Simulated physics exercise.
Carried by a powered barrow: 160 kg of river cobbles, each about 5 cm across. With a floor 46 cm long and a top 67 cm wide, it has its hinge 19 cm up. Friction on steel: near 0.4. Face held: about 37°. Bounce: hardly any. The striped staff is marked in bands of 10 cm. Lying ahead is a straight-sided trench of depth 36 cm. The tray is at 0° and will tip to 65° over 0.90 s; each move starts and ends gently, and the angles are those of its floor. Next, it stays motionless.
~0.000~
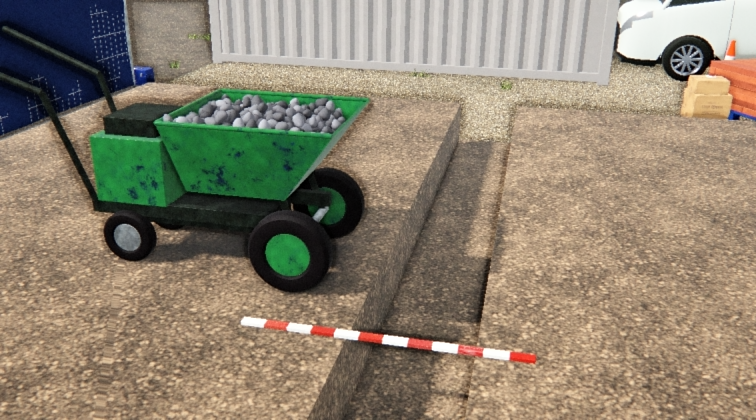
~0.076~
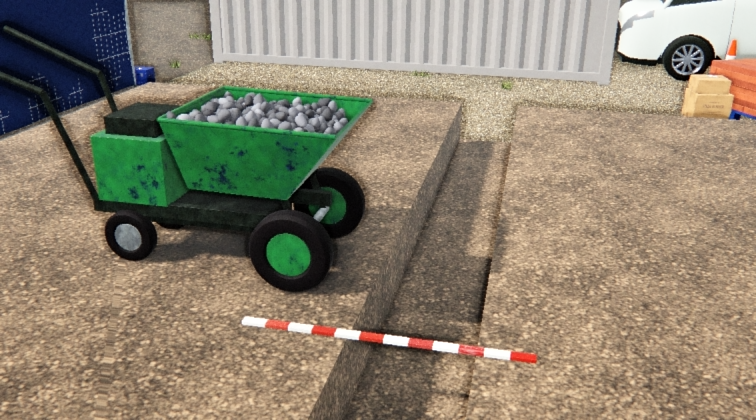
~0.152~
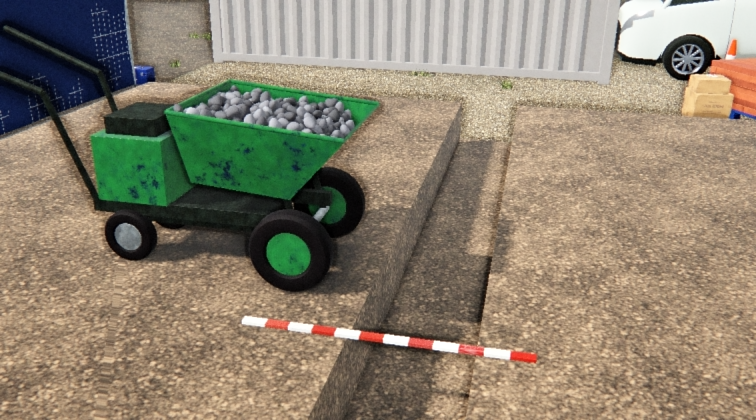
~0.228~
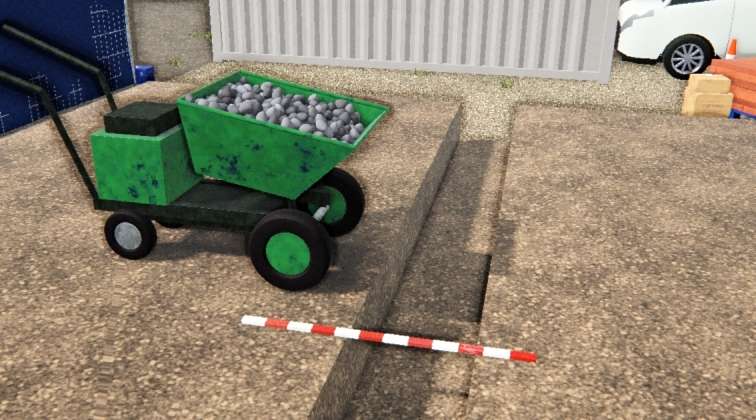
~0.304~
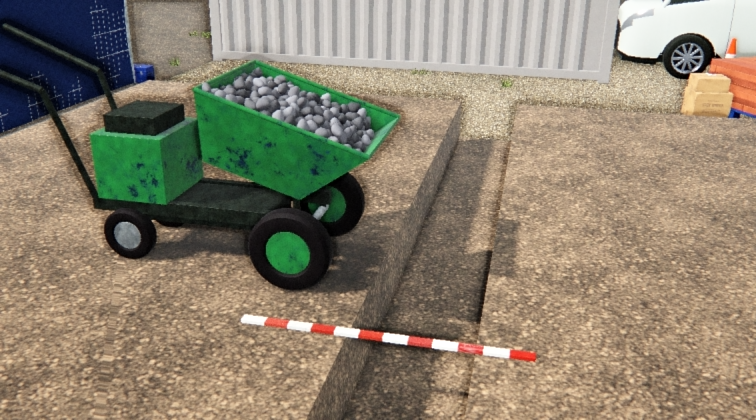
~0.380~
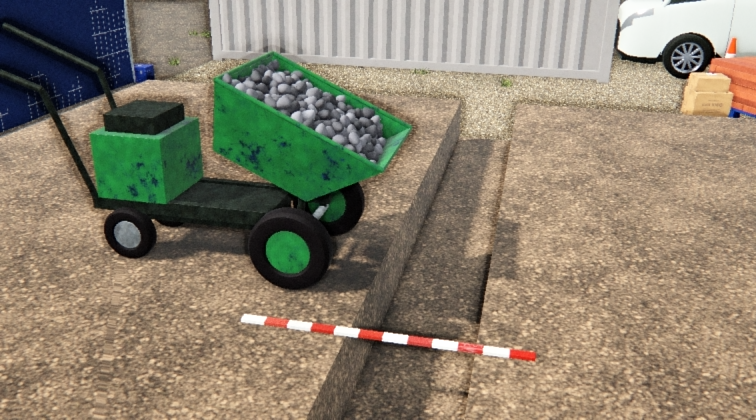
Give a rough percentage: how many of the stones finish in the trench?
69 %.
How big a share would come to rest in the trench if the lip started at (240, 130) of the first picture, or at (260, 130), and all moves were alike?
Roughly 75 in a hundred, then 90 in a hundred.
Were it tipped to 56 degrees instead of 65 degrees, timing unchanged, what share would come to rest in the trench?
I'd guess some 40 in a hundred.
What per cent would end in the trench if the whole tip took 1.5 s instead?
That works out at about 80 in a hundred.
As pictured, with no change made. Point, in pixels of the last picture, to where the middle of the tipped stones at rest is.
Roughly at pixel (459, 323).
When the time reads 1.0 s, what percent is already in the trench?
Around 20 per cent of it, at that instant.
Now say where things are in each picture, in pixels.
The tray is at 0°, its lip at (332, 137); the top of the load is at (245, 107), in the first frame.
The tray is at 1°, its lip at (335, 138); the top of the load is at (248, 105); the stones move at 0.3 m/s on average, in the second frame.
Lip at (344, 141), floor tilted 5°, highest stones at (239, 99); the stones move at 0.5 m/s on average, in the third frame.
The tray is at 10°, its lip at (355, 148); the top of the load is at (241, 90); the stones move at 0.7 m/s on average, in the fourth frame.
Lip at (369, 158), floor tilted 17°, highest stones at (252, 80); the stones move at 0.9 m/s on average, in the fifth frame.
Lip at (383, 171), floor tilted 25°, highest stones at (270, 73); the stones move at 0.9 m/s on average, in the sixth frame.
After 0.7 s the floor is at 55°; 100 % in the tray; the foremost stones are at (428, 191).
After 1.0 s the floor is at 65°; 75 % in the tray, 21 % in the trench, 4 % past the trench; the foremost stones are at (511, 290).
After 1.4 s the floor is at 65°; 41 % in the tray, 37 % in the trench, 22 % past the trench; the foremost stones are at (650, 300).
After 3.3 s the floor is at 65°; 8 % in the tray, 69 % in the trench, 22 % past the trench; the foremost stones are past the picture's edge.
